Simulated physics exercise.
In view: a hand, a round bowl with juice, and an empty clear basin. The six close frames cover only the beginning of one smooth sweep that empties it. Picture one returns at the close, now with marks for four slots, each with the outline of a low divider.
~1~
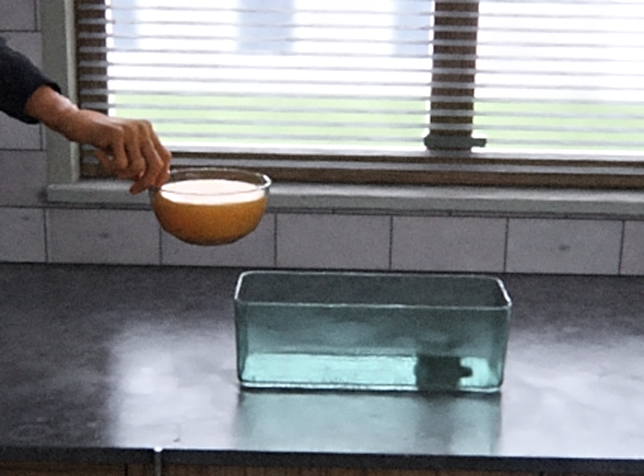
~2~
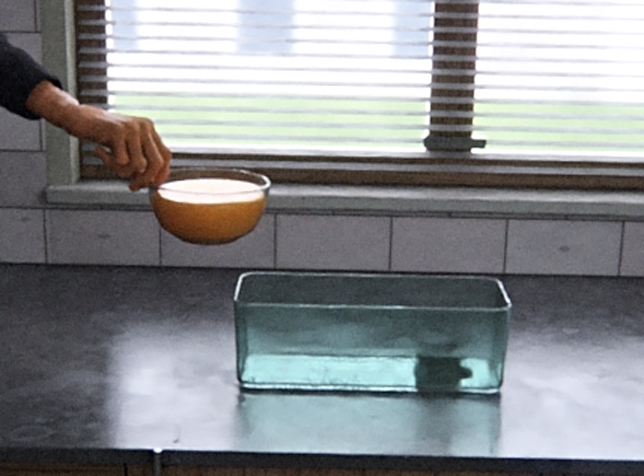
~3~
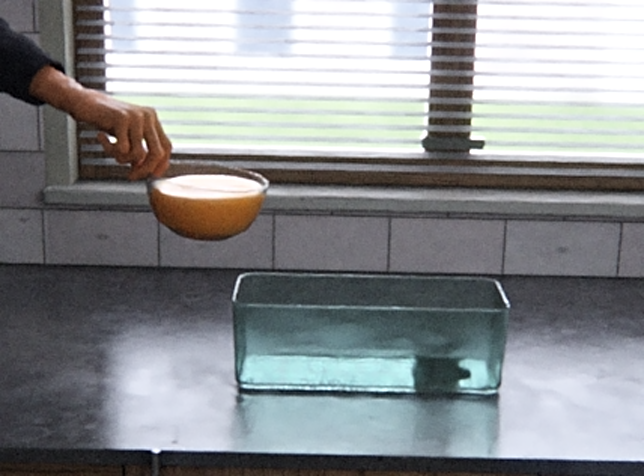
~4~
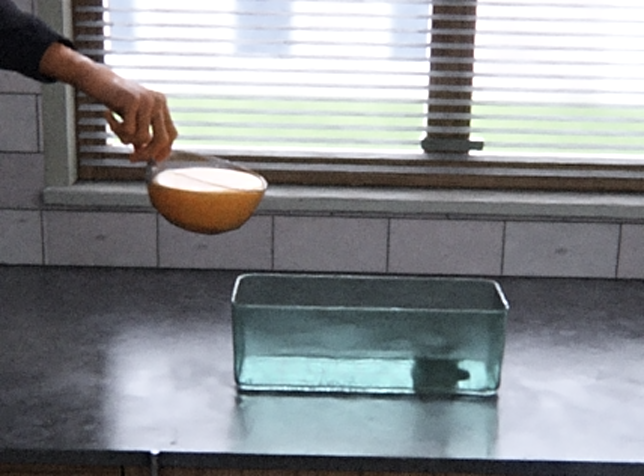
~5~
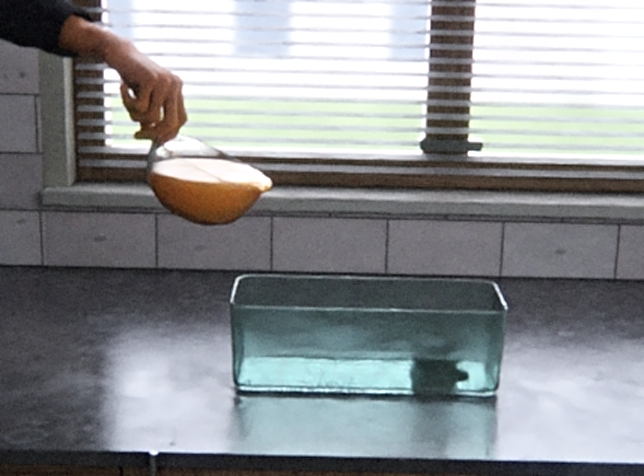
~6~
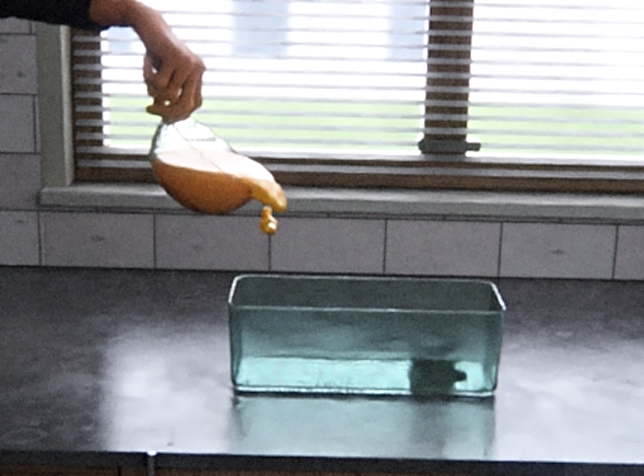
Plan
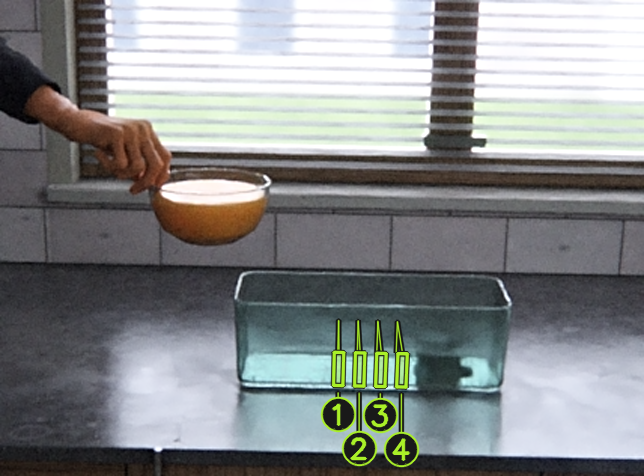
On a dark countertop by a window with blinds, an empty clear basin sits while a hand at the left holds a round glass bowl of orange juice upright above it. The hand lifts and tilts the bowl to the right, slowly then more steeply, and juice runs over the lip and drips downward.
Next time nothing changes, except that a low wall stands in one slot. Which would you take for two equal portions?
2 works best here.
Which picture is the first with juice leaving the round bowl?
In picture 5.
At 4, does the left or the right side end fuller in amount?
The left one.
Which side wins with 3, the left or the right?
The left one.
On the marked copy, 1 at (338, 392); 2 at (359, 392); 3 at (380, 393); 4 at (401, 393).
With 1, about 17 % ends left of the wall and 81 % right of it.
With 2, about 47 % ends left of the wall and 51 % right of it.
With 3, about 83 % ends left of the wall and 14 % right of it; 3 % is lost outside.
With 4, about 89 % ends left of the wall and 9 % right of it.
